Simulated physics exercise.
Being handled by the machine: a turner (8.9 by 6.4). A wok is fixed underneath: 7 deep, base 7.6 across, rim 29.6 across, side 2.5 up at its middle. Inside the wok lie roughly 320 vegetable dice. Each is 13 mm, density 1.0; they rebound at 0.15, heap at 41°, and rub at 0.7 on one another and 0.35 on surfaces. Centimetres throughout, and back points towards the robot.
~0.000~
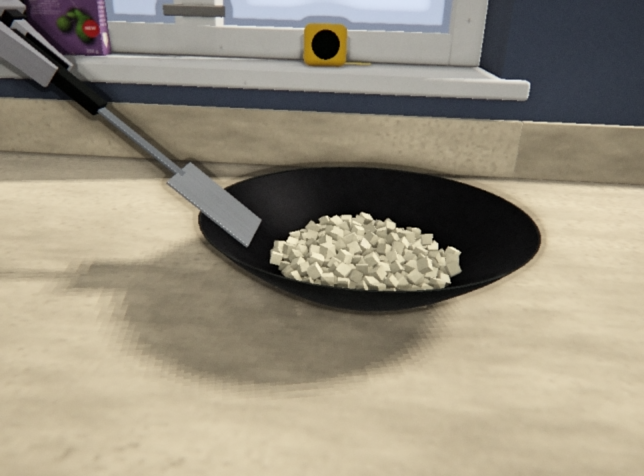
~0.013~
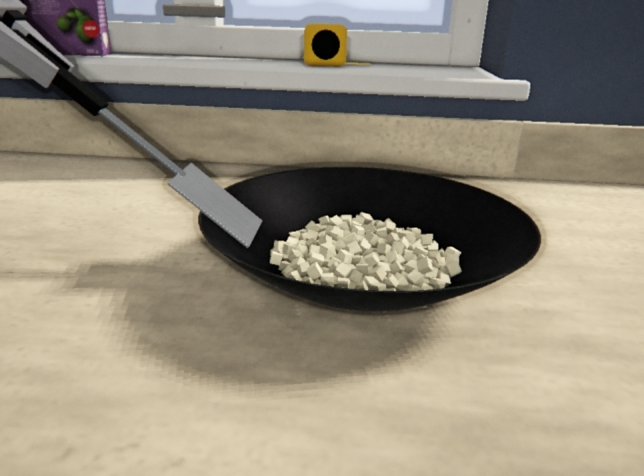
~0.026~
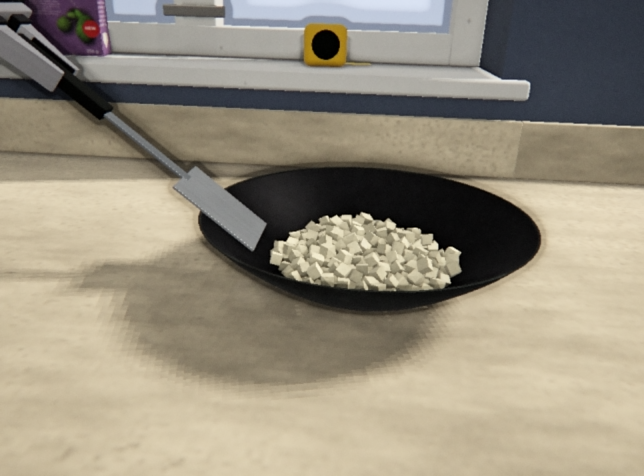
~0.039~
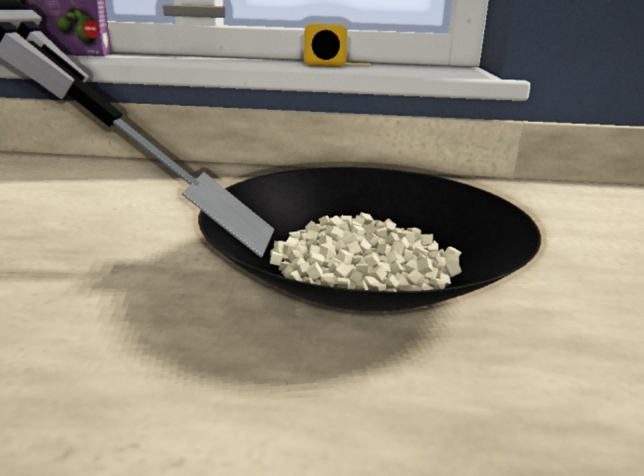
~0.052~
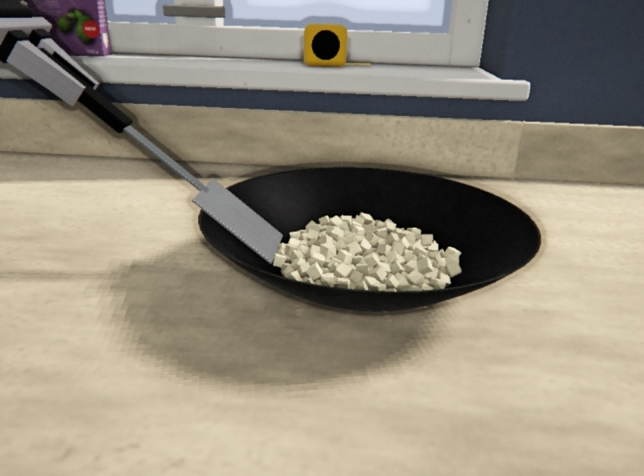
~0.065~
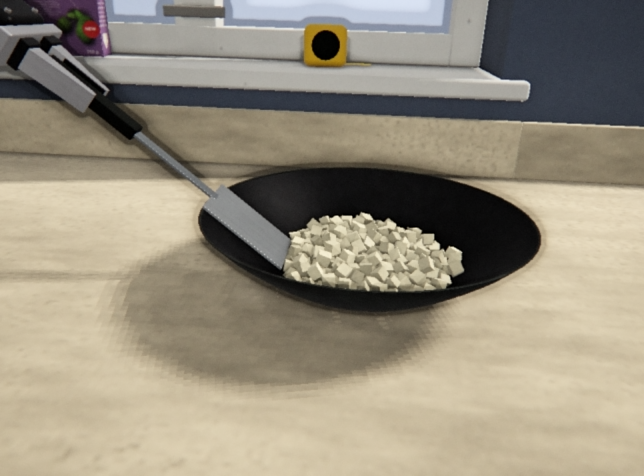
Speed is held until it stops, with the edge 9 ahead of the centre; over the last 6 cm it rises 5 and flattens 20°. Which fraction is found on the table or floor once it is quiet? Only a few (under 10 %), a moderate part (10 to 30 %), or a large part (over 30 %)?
A moderate part.
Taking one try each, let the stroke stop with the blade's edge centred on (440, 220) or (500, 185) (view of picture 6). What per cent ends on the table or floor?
Respectively about 5 and 40 percent end on the table or floor.
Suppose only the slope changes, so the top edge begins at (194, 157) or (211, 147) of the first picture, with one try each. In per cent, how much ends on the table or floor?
About 20 and 20 per cent.
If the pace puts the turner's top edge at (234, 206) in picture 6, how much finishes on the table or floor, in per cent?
Expect some 40 per cent there.
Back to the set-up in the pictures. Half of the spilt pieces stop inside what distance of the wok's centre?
24 cm or so.
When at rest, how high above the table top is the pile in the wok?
Some 7.5 cm above the table.
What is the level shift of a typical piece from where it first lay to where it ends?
It comes to some 5 cm.
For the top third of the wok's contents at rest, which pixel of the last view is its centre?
Close to pixel (459, 244).
By 0.15 s, sloping 39°, highest piece 7 above the table; 325 in the wok.
By 0.24 s, sloping 33°, highest piece 9 above the table; 324 in the wok, 1 on the blade or in flight.
By 0.49 s, sloping 19°, highest piece 10 above the table; 268 in the wok, 31 on the table or floor, 26 on the blade or in flight.
By 1.54 s, sloping 19°, highest piece 8 above the table; 268 in the wok, 57 on the table or floor.
Final count, 268 in the wok, 57 on the table or floor. That is 18 % on the table or floor.
